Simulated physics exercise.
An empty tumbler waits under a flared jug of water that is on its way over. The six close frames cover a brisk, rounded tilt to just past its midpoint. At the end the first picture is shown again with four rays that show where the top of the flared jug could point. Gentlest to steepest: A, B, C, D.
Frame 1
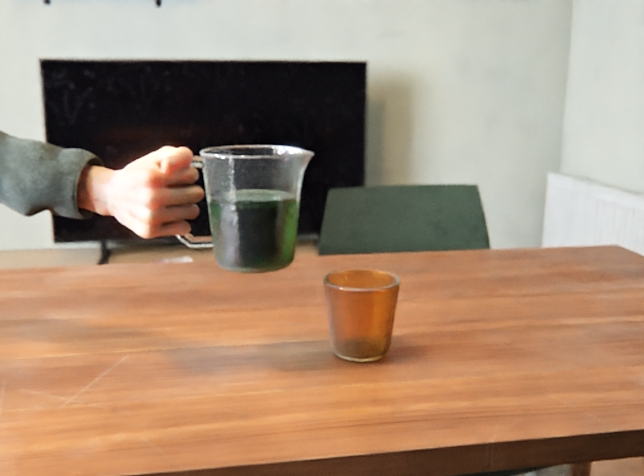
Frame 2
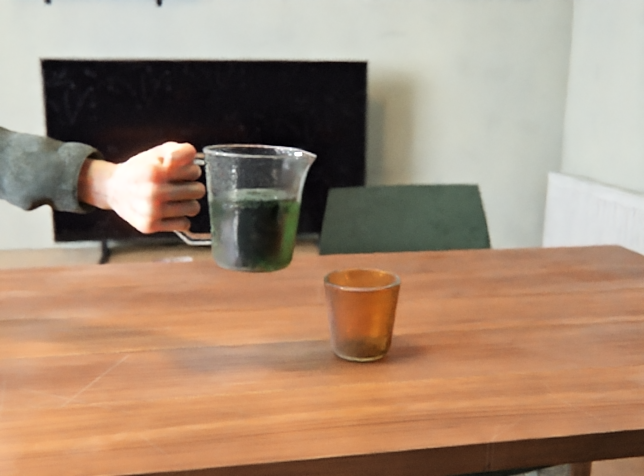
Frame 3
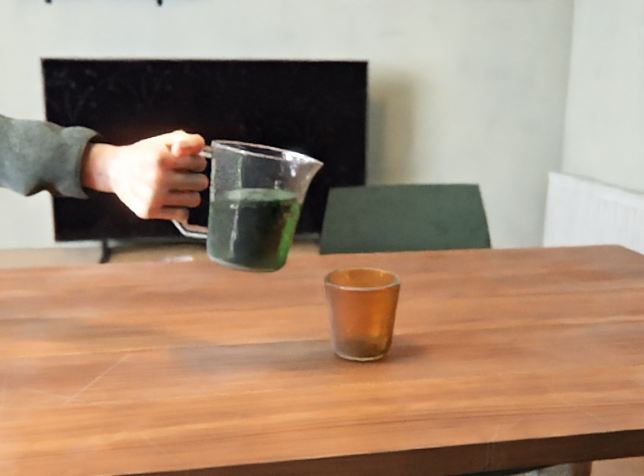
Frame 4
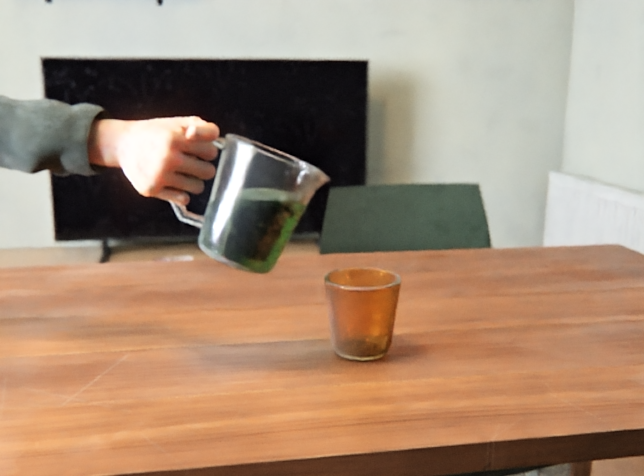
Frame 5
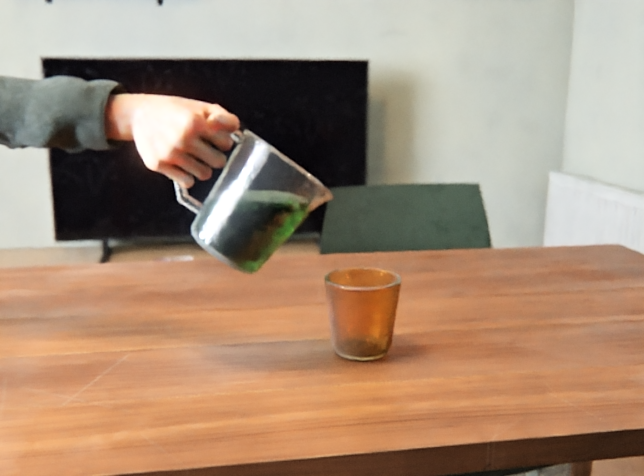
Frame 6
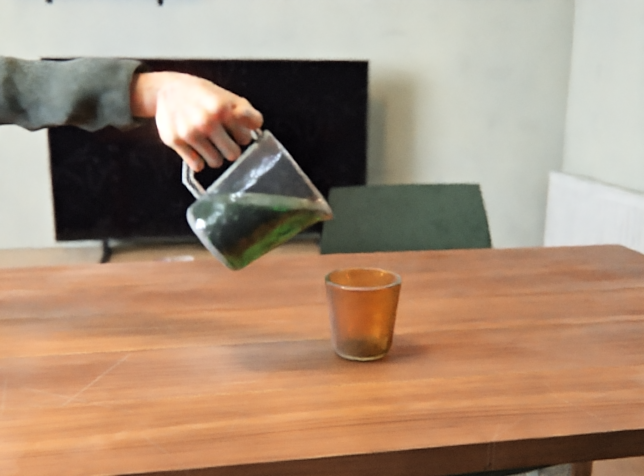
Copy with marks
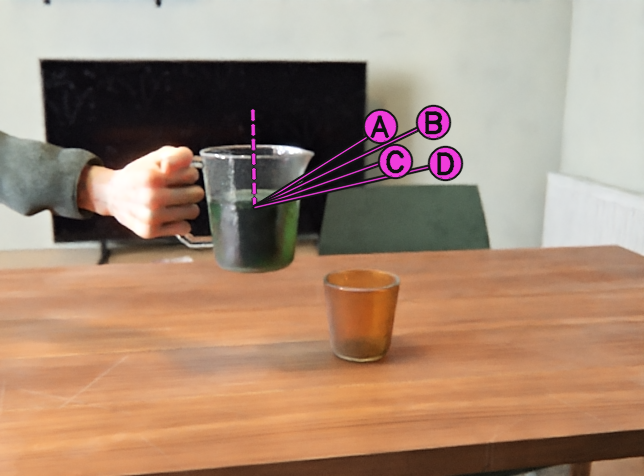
At a wooden table in front of a dark screen, a hand holds a clear glass jug of dark green liquid above and left of an amber tumbler, then rises and steadily tilts the jug rightward, its lip lowering.
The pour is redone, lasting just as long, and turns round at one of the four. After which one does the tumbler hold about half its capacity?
Line B does it best.
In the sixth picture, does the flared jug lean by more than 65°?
No.
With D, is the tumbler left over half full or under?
Over.
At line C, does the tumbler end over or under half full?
Over half.
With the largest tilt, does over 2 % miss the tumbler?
Yes.
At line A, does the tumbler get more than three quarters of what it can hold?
No.
On the marked copy, A at (366, 137); B at (417, 129); C at (378, 164); D at (428, 167).
If A is chosen, the tumbler ends with about 31 % of what it can hold.
If B is chosen, the tumbler ends with about 51 % of what it can hold.
If C is chosen, the tumbler ends with about 68 % of what it can hold; 3 % of the water is spilt.
If D is chosen, the tumbler ends with about 80 % of what it can hold; 8 % of the water is spilt.
